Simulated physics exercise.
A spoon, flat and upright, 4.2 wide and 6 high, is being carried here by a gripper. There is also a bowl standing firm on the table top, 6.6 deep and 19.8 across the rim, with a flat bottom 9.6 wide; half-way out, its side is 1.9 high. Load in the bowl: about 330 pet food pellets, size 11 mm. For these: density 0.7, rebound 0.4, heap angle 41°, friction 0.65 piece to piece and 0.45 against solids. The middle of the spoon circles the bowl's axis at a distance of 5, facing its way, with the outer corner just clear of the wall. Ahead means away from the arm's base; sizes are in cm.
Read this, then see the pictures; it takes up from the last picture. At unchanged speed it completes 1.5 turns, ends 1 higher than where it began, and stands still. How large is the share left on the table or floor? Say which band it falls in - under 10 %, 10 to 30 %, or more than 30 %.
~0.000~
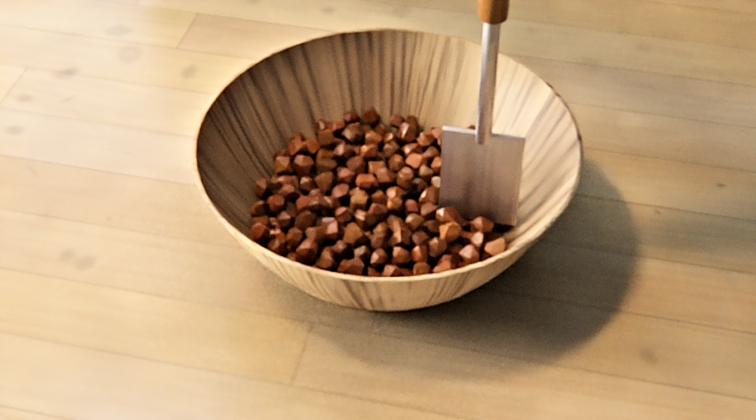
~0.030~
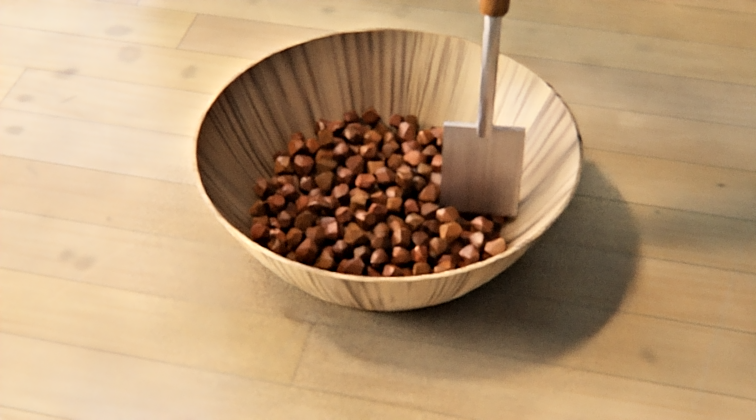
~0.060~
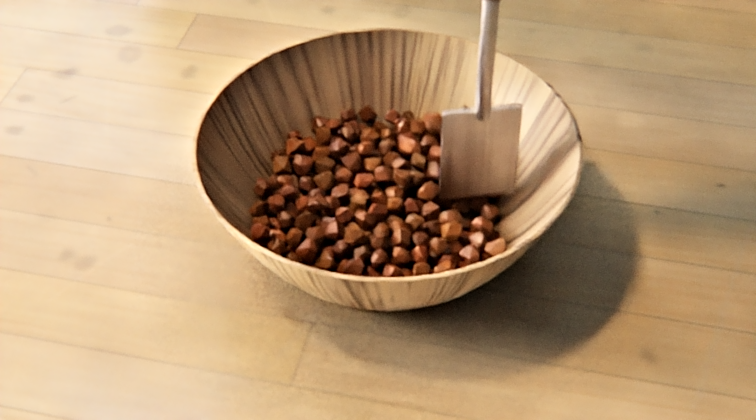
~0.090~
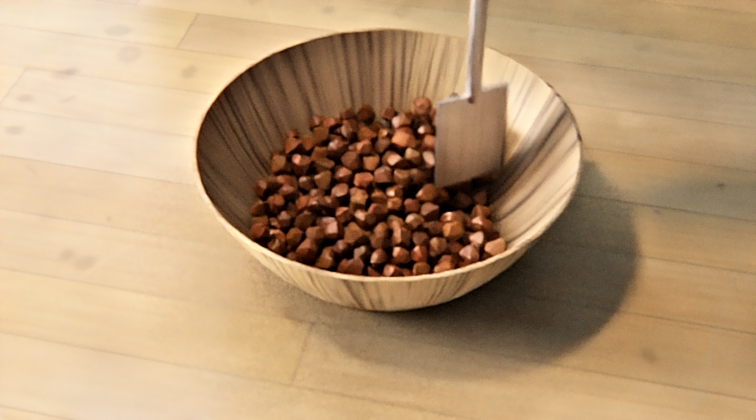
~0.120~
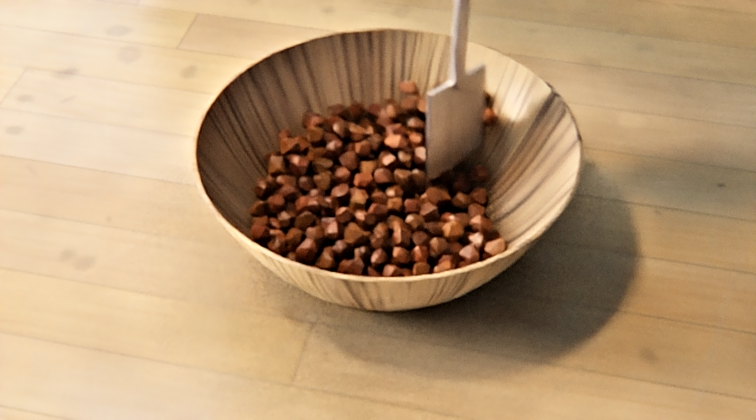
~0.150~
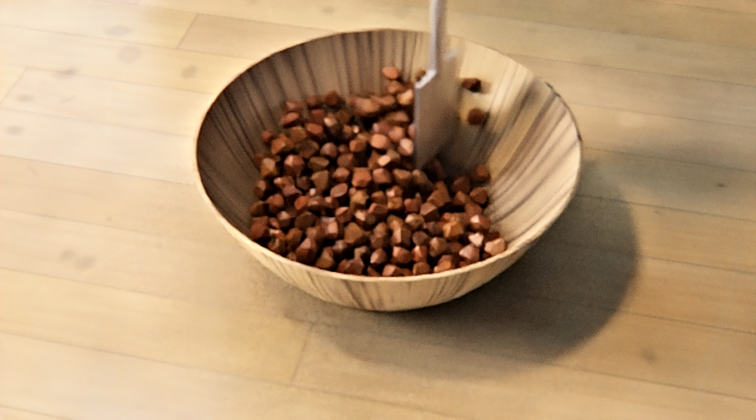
It falls under 10 %.
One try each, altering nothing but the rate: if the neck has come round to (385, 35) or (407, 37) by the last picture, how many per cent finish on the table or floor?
First try: About 20 %; second try: About 10 %.
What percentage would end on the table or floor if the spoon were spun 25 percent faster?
Estimate: Near 10 in a hundred.
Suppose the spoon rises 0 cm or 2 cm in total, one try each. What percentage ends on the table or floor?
Near 10 in a hundred, then near 5 in a hundred.
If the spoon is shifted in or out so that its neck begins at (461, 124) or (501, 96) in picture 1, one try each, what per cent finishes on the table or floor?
Close to 0 and 0 in a hundred.
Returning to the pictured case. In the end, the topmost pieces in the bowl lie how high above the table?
Measured height: Some 6.0 cm.
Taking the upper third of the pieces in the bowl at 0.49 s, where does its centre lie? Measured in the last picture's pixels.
Upper-third centre: Approx. (361, 256) px.
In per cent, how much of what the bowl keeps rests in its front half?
I'd put it near 50 per cent.
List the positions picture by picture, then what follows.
The first frame shows spoon neck at (486, 110), 0° round; upper third of the load around (369, 196), from x 260 to 500, top at y 115; 329 in the bowl.
The second frame shows spoon neck at (487, 103), 6° round; upper third of the load around (373, 195), from x 260 to 500, top at y 115.
The third frame shows spoon neck at (485, 86), 22° round; upper third of the load around (378, 177), from x 260 to 500, top at y 115.
The fourth frame shows spoon neck at (475, 69), 38° round; upper third of the load around (378, 165), from x 260 to 495, top at y 100.
The fifth frame shows spoon neck at (459, 56), 54° round; upper third of the load around (378, 161), from x 260 to 495, top at y 90.
The sixth frame shows spoon neck at (438, 45), 70° round; upper third of the load around (363, 146), from x 260 to 495, top at y 70; 329 in the bowl.
After 0.49 s, 254° round, highest piece 8 above the table; 328 in the bowl, 1 in flight or on the tool.
After 0.83 s, 77° round, highest piece 9 above the table; 321 in the bowl, 4 on the table or floor, 4 in flight or on the tool.
After 1.20 s, 180° round, highest piece 5 above the table; 320 in the bowl, 9 on the table or floor.
After 1.90 s, 180° round, highest piece 5 above the table; 320 in the bowl, 9 on the table or floor.
At rest, 320 in the bowl, 9 on the table or floor. That is 3 % on the table or floor.
